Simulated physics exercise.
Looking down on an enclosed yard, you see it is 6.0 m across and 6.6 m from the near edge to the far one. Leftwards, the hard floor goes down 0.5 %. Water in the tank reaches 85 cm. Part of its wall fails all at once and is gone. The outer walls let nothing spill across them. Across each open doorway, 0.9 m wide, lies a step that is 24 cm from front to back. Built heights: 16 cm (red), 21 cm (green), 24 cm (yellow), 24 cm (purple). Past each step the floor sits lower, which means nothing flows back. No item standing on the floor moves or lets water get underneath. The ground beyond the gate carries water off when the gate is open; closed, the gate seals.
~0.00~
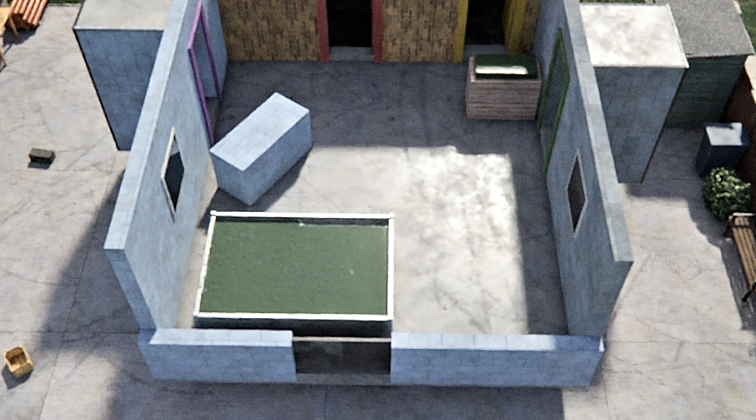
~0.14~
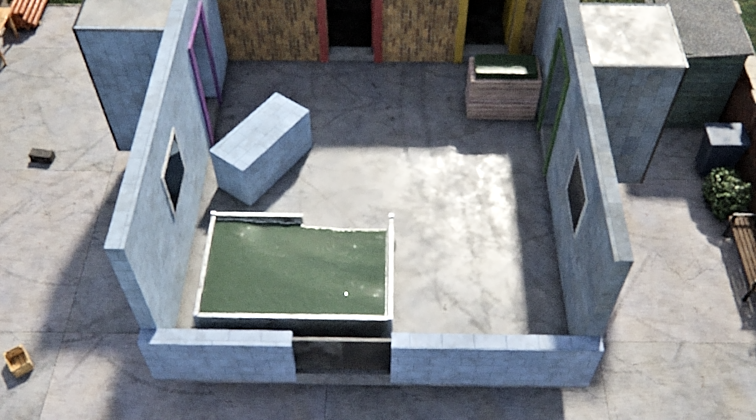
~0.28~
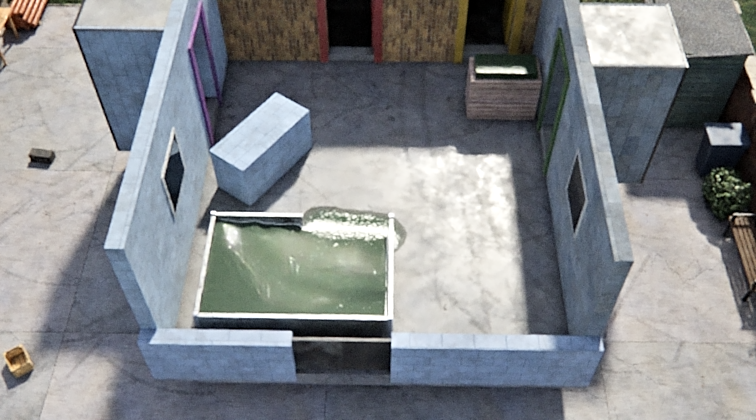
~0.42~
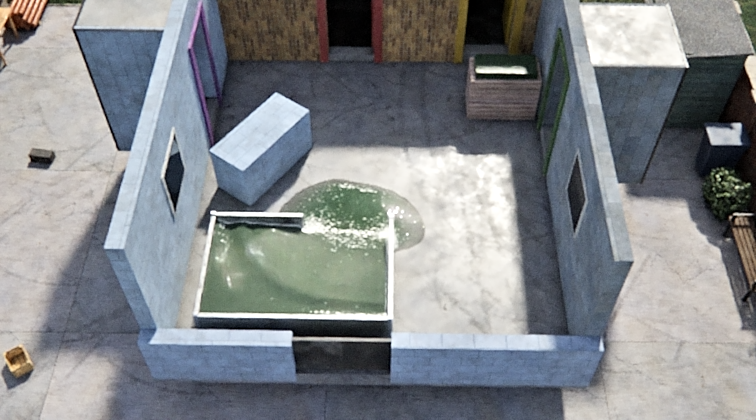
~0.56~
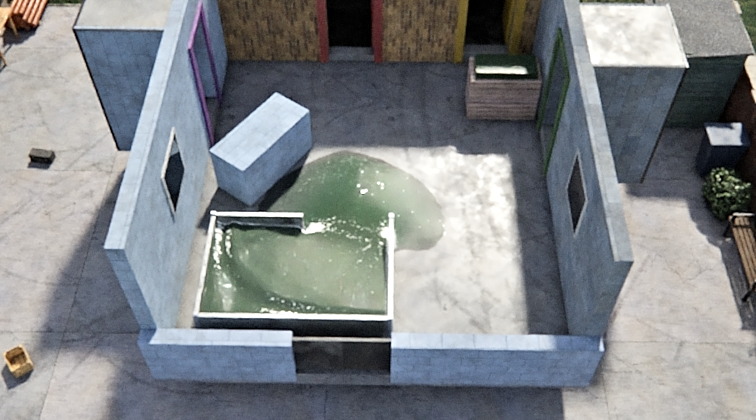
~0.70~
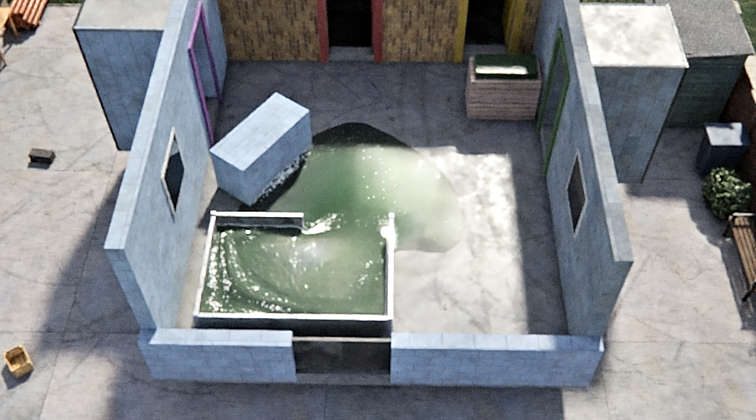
Walled concrete yard seen from above, a section of tank wall vanishing and green water pouring out, spreading across the floor.
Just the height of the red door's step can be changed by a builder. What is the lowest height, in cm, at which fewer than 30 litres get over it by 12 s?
28 cm.
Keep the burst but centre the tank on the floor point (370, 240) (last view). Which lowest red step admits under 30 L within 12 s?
A minimum of about 22 cm.
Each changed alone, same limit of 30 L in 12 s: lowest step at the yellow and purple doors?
Some 22 cm for yellow, some 14.0 cm for purple.
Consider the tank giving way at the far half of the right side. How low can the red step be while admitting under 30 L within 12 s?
Then 9.0 cm.
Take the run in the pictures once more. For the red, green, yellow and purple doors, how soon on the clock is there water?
Red at 1.1 s, green at 2.0 s, yellow at 1.8 s and purple at 3.2 s.
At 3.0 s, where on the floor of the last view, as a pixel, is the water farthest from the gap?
Look about (528, 66) in the last picture.
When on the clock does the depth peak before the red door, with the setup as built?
Near 2.0 s.
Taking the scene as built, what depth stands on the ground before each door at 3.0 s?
In cm - red: 30, green: 21, yellow: 20, purple: 1.
After 1.4 s water covers 45 % of the floor, deepest (44 cm) near (368, 242); 23 cm at the red door, 4 litres in over its 16 cm step.
After 3.0 s water covers 65 % of the floor, deepest (35 cm) near (532, 92); 30 cm at the red door, 160 litres in over its 16 cm step.
After 12.0 s water covers 100 % of the floor, deepest (21 cm) near (171, 357); 9 cm at the red door, 240 litres in over its 16 cm step.
At the red door as built, the water arrived by 1.2 s and peaked near 36 cm at 2.0 s.
Run again over the same 12 s with other heights there, 64 litres in over 24.5 cm, 10 litres over 33 cm. The limit of 30 litres is kept from about 28 cm up.
